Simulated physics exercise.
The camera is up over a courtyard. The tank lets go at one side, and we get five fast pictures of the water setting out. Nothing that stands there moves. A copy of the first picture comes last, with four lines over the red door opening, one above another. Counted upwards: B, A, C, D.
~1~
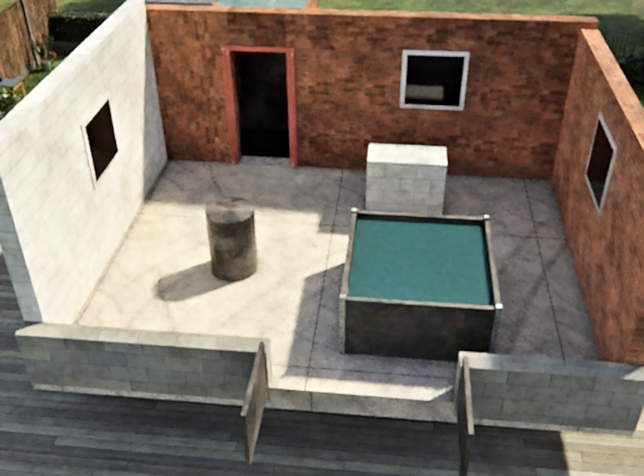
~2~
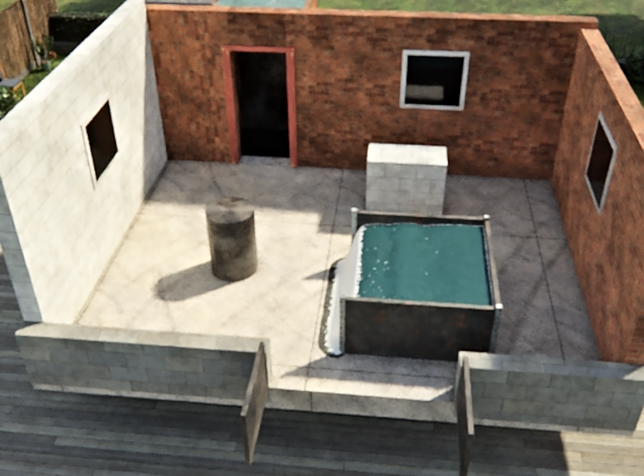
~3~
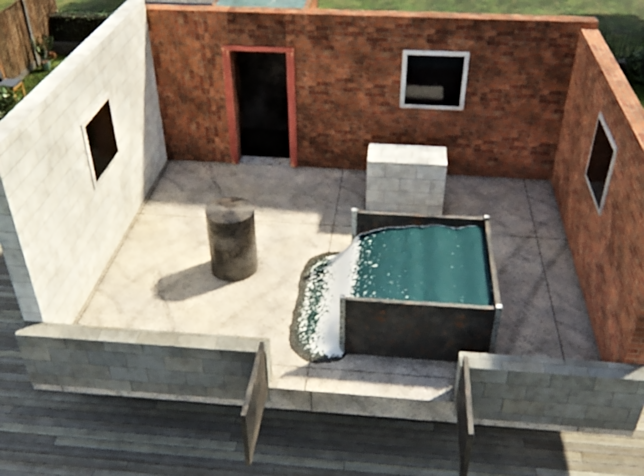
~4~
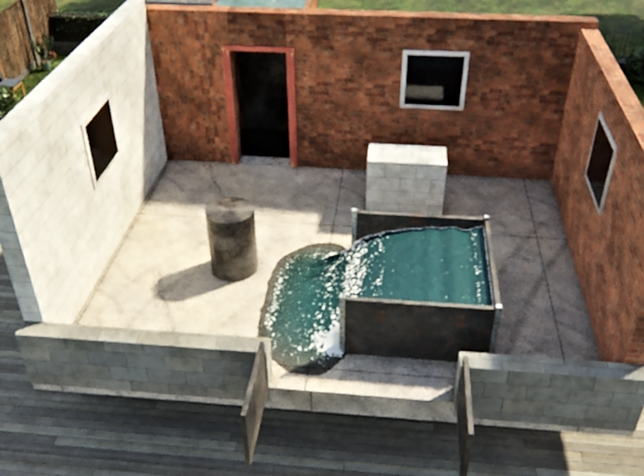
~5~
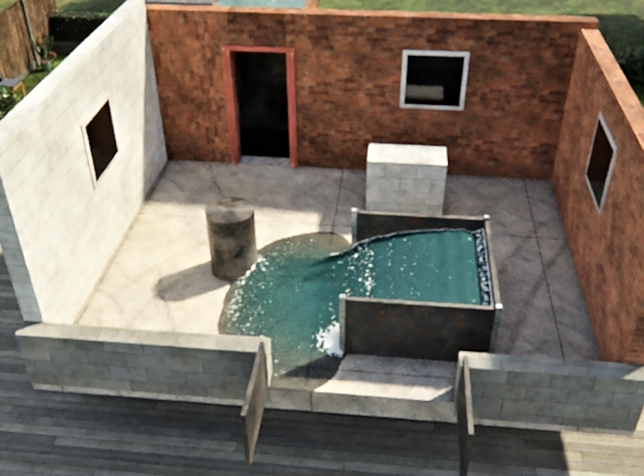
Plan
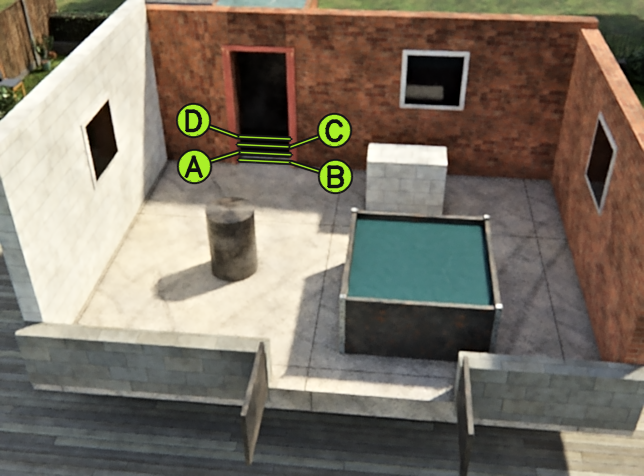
Water burst from the left side of a dark tank in a walled courtyard, pouring out white and foamy, then spread across the pale floor toward the round pillar and the low front wall.
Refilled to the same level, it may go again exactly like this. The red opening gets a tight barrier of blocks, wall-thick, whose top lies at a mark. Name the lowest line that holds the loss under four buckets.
A is the one.
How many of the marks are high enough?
Three of the four.
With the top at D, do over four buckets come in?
No.
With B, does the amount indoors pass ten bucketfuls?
Yes, clearly.
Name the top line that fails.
That is line B.
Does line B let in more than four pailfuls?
Yes.
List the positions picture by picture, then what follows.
In the first picture, water in the tank at rest, its middle at (420, 261); foot of the red doorway at (265, 165); open gate at (364, 341).
In the second picture, 2 % of the ground under water, visible out to (336, 268).
In the third picture, 5 % of the ground under water, visible out to (332, 258).
In the fourth picture, 8 % of the ground under water, visible out to (326, 247).
In the fifth picture, 14 % of the ground under water, visible out to (277, 244).
In lime, A at (264, 153); B at (264, 161); C at (264, 145); D at (263, 137); from the bottom up B, A, C, D.
Choosing A, a splash gets over, under a bucket.
Choosing B, some 20 bucketfuls get in.
Choosing C, nothing gets over.
Choosing D, nothing gets over.
